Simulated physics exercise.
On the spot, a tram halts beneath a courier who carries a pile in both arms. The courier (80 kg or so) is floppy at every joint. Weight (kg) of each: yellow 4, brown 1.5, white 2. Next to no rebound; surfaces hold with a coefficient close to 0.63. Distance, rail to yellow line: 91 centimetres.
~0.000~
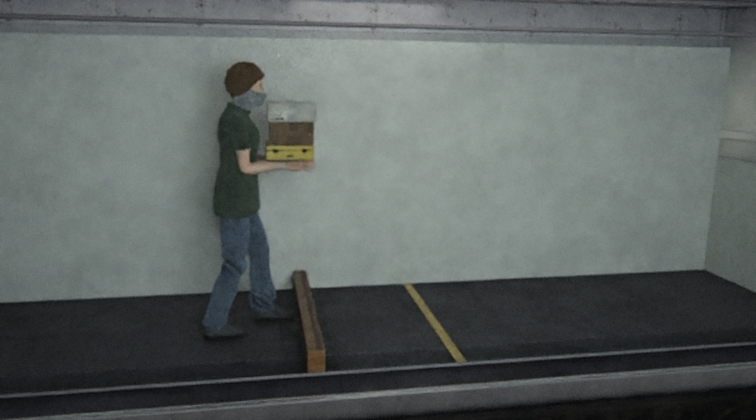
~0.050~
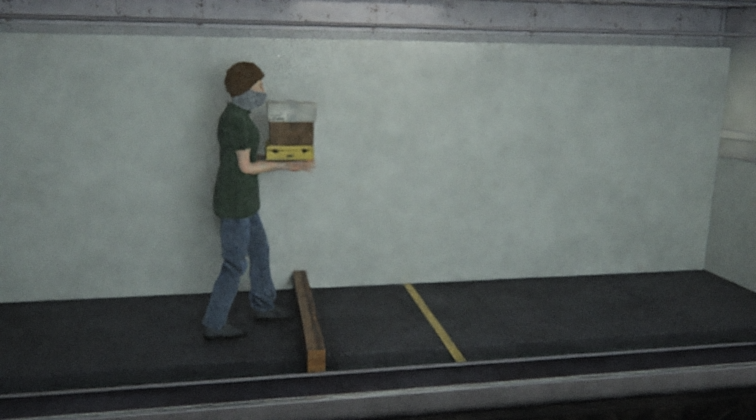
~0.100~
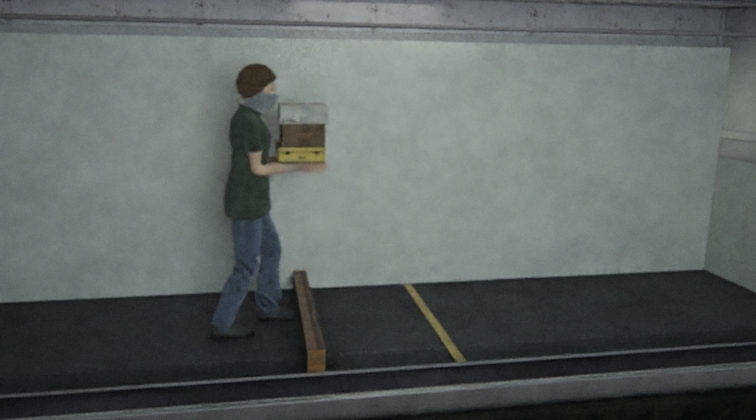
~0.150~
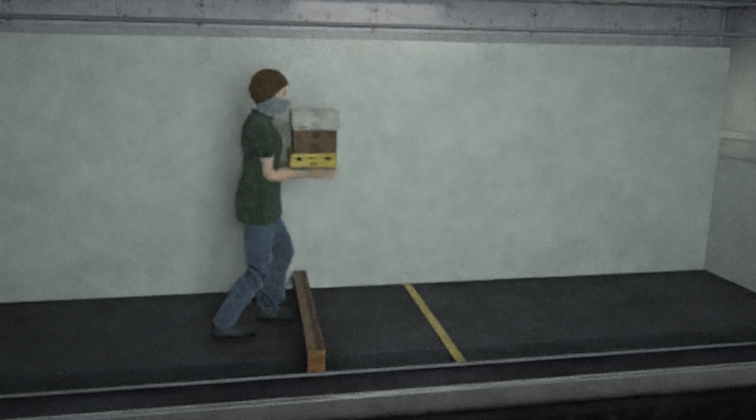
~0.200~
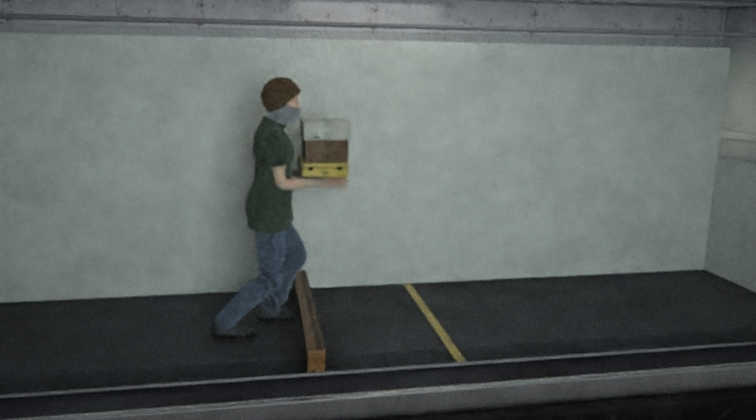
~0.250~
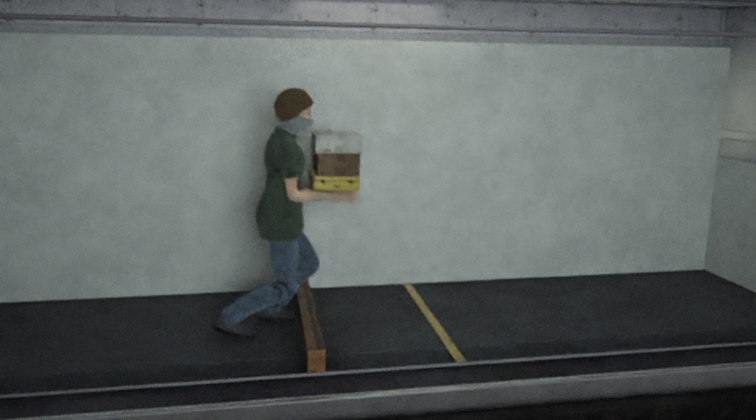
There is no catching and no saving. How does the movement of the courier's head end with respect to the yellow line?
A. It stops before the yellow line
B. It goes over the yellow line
B.
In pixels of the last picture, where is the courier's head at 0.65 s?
At that time it is near pixel (420, 229) in the last view.
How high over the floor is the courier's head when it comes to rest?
10 cm up.
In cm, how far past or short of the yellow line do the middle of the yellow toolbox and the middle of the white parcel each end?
Yellow toolbox 30 short, white parcel 60 past.
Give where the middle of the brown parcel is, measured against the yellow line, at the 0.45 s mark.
Short of it by around 35 cm.
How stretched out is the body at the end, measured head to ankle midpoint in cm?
About 120 cm.
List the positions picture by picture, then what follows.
In the first frame, courier's head (241, 97), white parcel (291, 111), yellow line (449, 343).
In the second frame, courier's head (241, 97), white parcel (291, 111).
In the third frame, courier's head (253, 99), white parcel (302, 113).
In the fourth frame, courier's head (265, 103), white parcel (314, 119).
In the fifth frame, courier's head (277, 111), white parcel (325, 129).
In the sixth frame, courier's head (289, 122), white parcel (336, 142), yellow line (449, 343). Everything loose set off at about 1.4 m/s.
After 0.45 s the courier's head is 59 cm short of the yellow line, near (347, 167) in the last picture's view; the white parcel 35 cm short of the yellow line, tilted 15°.
After 0.65 s the courier's head is 7 cm short of the yellow line, near (420, 229) in the last picture's view; the white parcel 4 cm past the yellow line, tilted 50°.
After 0.95 s the courier's head is 26 cm past the yellow line, near (459, 264) in the last picture's view.
Final state at 1.9 s, yellow toolbox stops short of the yellow line; brown parcel crosses the yellow line; white parcel crosses the yellow line; courier's head crosses the yellow line.
